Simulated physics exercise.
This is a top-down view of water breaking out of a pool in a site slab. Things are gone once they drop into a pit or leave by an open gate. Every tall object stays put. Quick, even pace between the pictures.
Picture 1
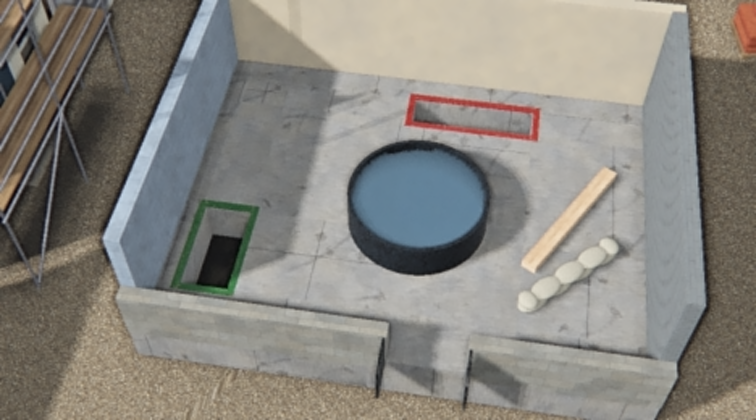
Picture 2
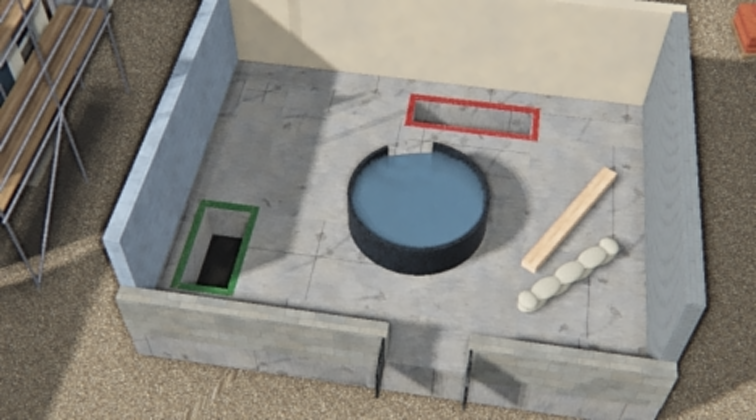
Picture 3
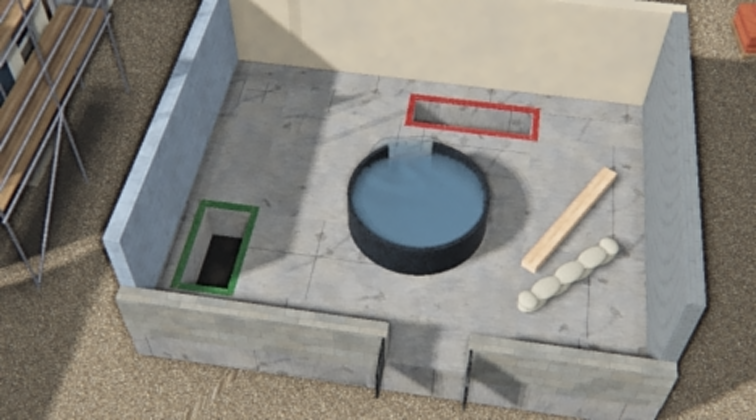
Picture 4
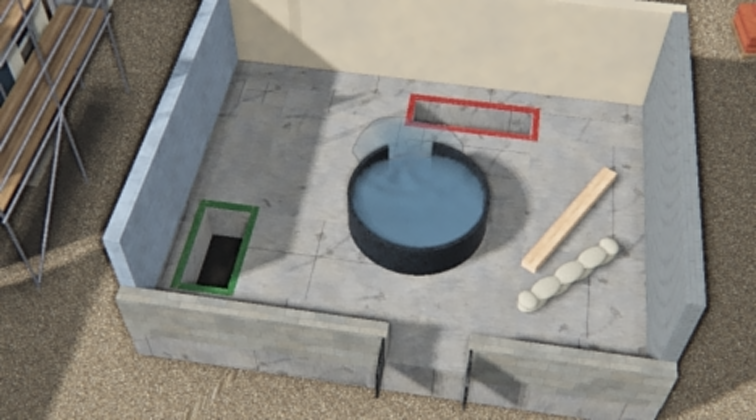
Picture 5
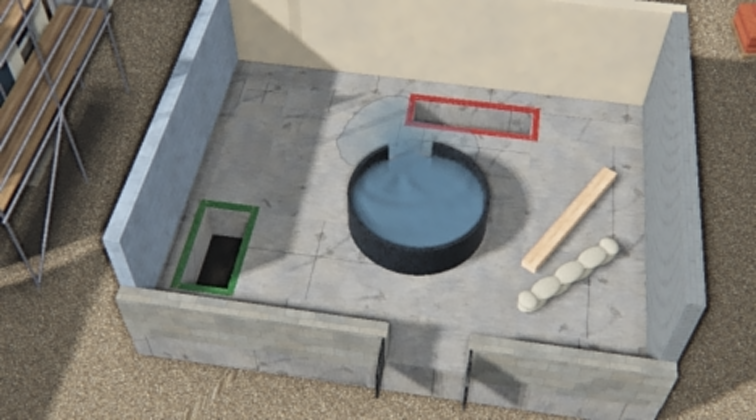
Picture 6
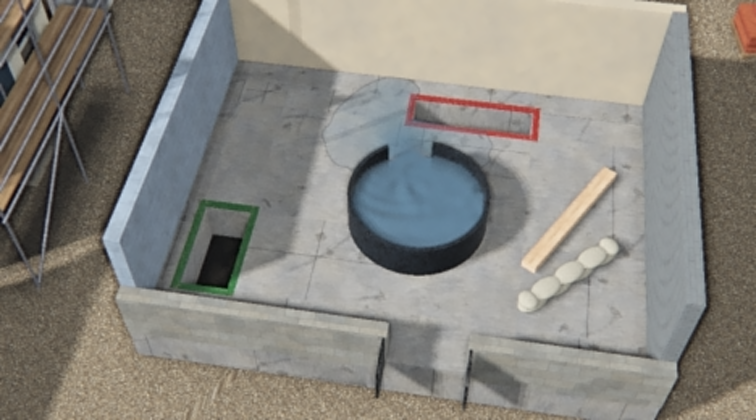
Round dark tank of blue water on a walled concrete slab, a gap opening at its far rim and water spreading out behind.
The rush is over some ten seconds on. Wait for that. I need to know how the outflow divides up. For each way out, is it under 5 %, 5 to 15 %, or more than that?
Outcome: The gate is nearly idle - draining beneath five per cent; the red pit is busy - draining past fifteen per cent; the green pit is moderately busy - draining five to fifteen per cent.
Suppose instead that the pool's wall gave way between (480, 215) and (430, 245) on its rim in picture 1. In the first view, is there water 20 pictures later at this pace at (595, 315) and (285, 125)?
Point one waterlogged, point two not reached.
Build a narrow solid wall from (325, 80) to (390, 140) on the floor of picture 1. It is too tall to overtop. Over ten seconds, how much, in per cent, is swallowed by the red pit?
Share, red pit - 50 in a hundred.
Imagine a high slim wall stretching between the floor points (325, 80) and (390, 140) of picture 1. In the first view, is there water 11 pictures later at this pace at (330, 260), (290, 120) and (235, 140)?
Result, listed order: Spot 1 kept clear of the flood, spot 2 reached by the flood, spot 3 reached by the flood.
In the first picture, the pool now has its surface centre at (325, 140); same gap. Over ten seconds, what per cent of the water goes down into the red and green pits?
Shares - red: 20 in a hundred; green: 25 in a hundred.
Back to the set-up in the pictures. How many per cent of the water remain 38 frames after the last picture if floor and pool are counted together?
My estimate is some 66 percent.
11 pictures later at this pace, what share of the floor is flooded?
About 20 %.
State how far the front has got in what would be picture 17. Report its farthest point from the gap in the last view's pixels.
The front tops out at about (238, 62).
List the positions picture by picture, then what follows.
Still water in the round tank at (418, 196), in the first picture.
The front is at a hidden place, out from the gap on the round tank's far side, in the second picture.
The front is at (438, 144), out from the gap on the round tank's far side, in the third picture.
Water pours out on the round tank's far side and has run to (386, 121), in the fourth picture.
Water pours out on the round tank's far side and has run to (387, 100), in the fifth picture.
The front is at (394, 80), out from the gap on the round tank's far side, in the sixth picture.
A moment on, water covers 15 % of the floor; the gate 0 %, the red pit 7 %, the green pit 0 %.
Next, water covers 20 % of the floor; the gate 0 %, the red pit 13 %, the green pit 0 %.
Then, water covers 25 % of the floor; the gate 0 %, the red pit 21 %, the green pit 0 %.
Later, water covers 45 % of the floor; the gate 0 %, the red pit 31 %, the green pit 4 %.
In the end, water covers 55 % of the floor; the gate 0 %, the red pit 39 %, the green pit 11 %.
